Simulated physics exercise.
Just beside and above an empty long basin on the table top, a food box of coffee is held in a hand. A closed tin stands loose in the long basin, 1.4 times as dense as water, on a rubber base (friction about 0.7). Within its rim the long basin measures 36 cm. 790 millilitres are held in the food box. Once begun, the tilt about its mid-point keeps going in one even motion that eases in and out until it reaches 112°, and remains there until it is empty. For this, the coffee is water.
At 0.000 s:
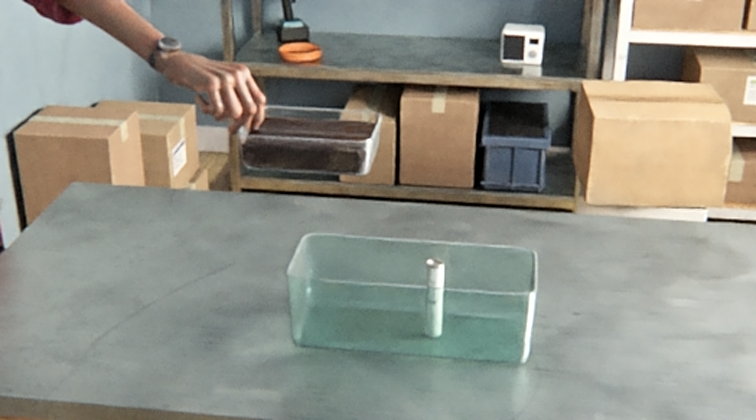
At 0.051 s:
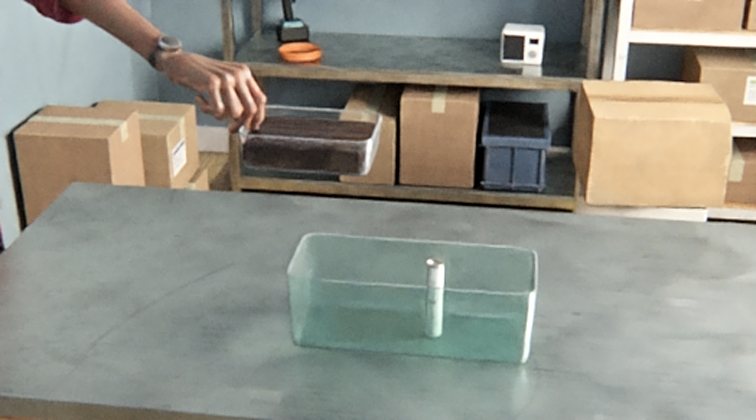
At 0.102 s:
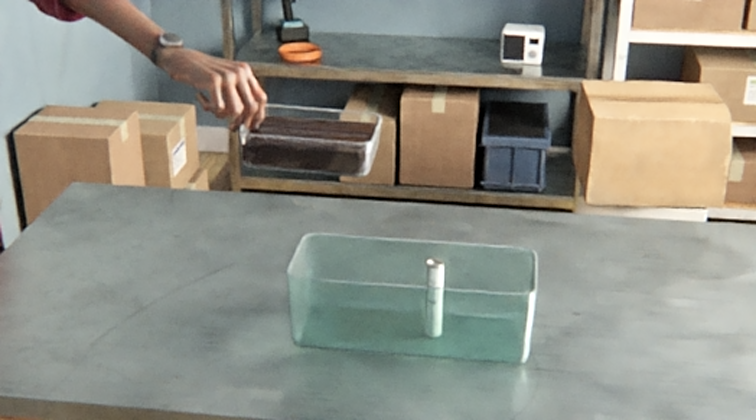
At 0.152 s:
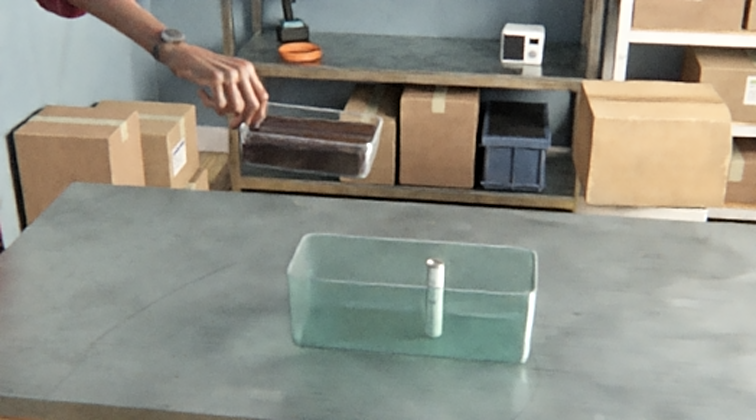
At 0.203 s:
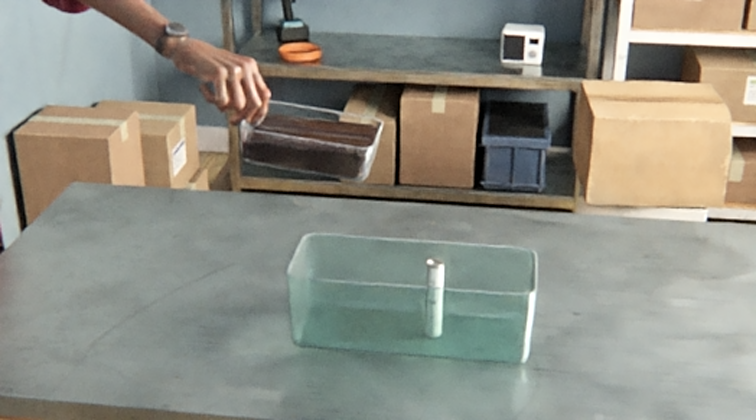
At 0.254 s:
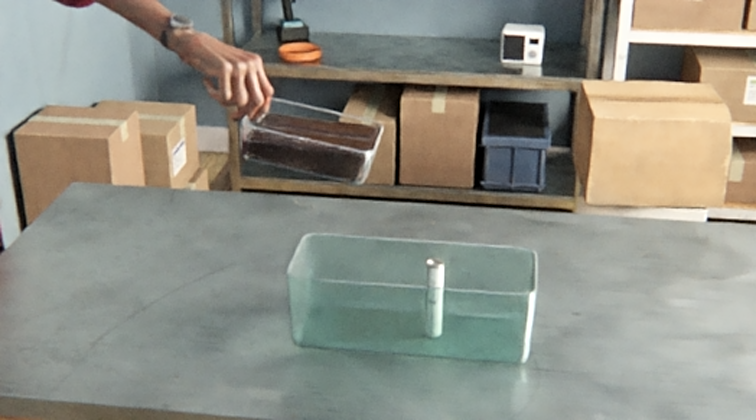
A hand with a wristwatch, reaching in from the upper left, holds a clear food box of dark brown coffee above a grey table in a storage room, seen from slightly above. An empty, greenish clear basin with a slim white tin standing inside sits on the table, before shelves and cardboard boxes. The hand gradually tilts the box slightly, its right end dipping, while the camera stays still.
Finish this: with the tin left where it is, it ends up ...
It ends up standing.
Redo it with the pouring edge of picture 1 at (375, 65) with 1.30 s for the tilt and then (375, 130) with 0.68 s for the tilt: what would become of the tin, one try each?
In the first try it remains standing; in the second it comes down.
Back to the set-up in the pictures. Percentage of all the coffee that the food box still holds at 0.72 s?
Some 18 per cent.
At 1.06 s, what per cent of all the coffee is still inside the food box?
2 %.
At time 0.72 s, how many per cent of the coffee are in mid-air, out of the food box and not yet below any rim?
I'd put it at about 54 percent.
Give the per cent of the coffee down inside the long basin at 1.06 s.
It works out near 78 per cent.
By 0.72 s the tilt is 65° and 18 per cent is still to pour; the tin stands where it began.
By 1.06 s the tilt is 103° and 2 per cent is still to pour; the tin stands where it began.
By 1.41 s the tilt is 112° and 0 per cent is still to pour; the tin stands where it began.
By 1.80 s the tilt is 112° and 0 per cent is still to pour; the tin stands where it began.
At rest the tin stands where it began.
